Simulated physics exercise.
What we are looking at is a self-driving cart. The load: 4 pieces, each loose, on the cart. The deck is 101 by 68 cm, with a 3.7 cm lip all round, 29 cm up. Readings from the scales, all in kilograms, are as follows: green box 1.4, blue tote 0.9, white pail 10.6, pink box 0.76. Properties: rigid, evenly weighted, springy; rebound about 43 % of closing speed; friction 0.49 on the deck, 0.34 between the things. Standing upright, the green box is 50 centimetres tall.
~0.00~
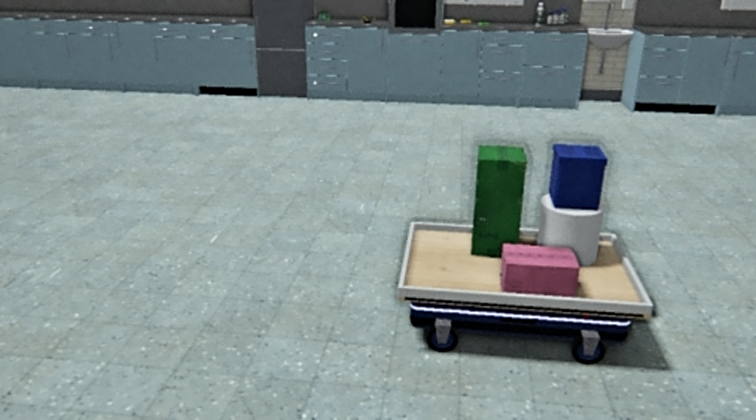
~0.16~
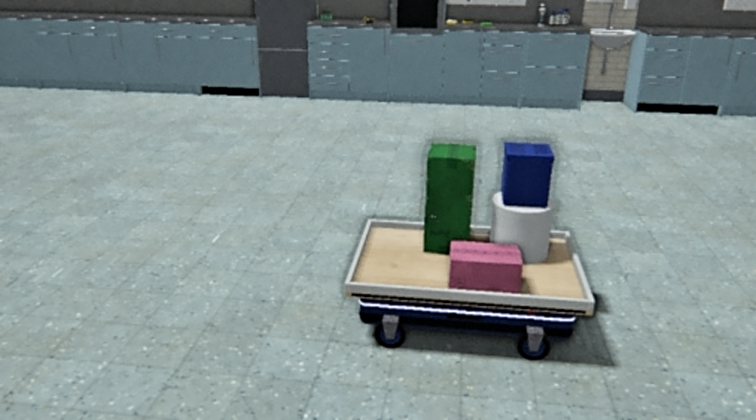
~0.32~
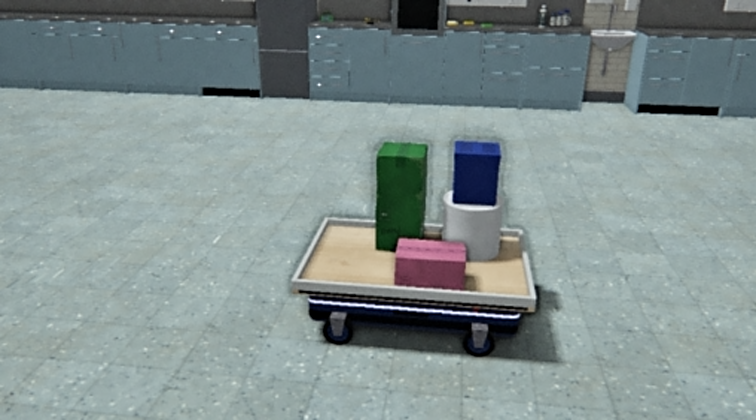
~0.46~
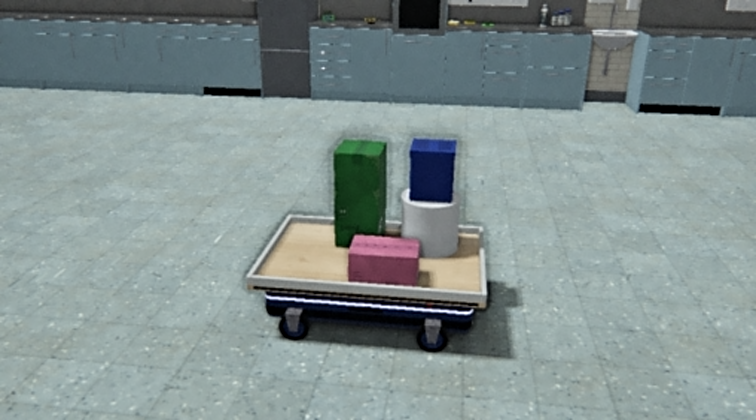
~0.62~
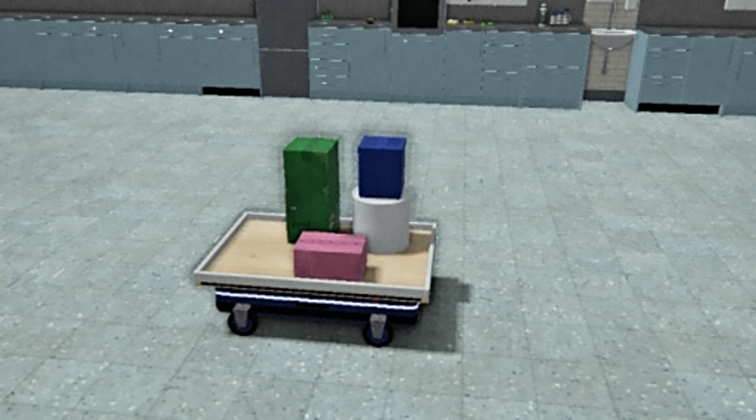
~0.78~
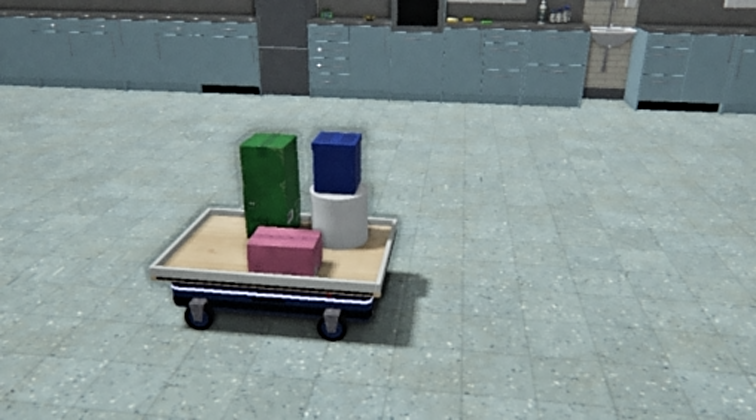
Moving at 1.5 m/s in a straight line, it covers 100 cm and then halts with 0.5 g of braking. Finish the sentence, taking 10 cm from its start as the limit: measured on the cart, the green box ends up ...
The green box ends up near its start.
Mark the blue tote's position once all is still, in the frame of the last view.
It settles somewhere near (301, 161).
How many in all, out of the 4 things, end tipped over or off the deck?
Total: 0.
After 0.88 s, cart 121 cm along; blue tote moved 4 cm.
After 0.98 s, cart 123 cm along, stopped; green box 4° off upright near (252, 185); blue tote moved 8 cm.
After 1.28 s, cart 123 cm along, stopped; blue tote moved 11 cm.
In the end (1.7 s), not toppled but over 10 cm from the start, blue tote; the other 3 under 10 cm from the start. At the end, from the last picture's camera, green box near (255, 186).
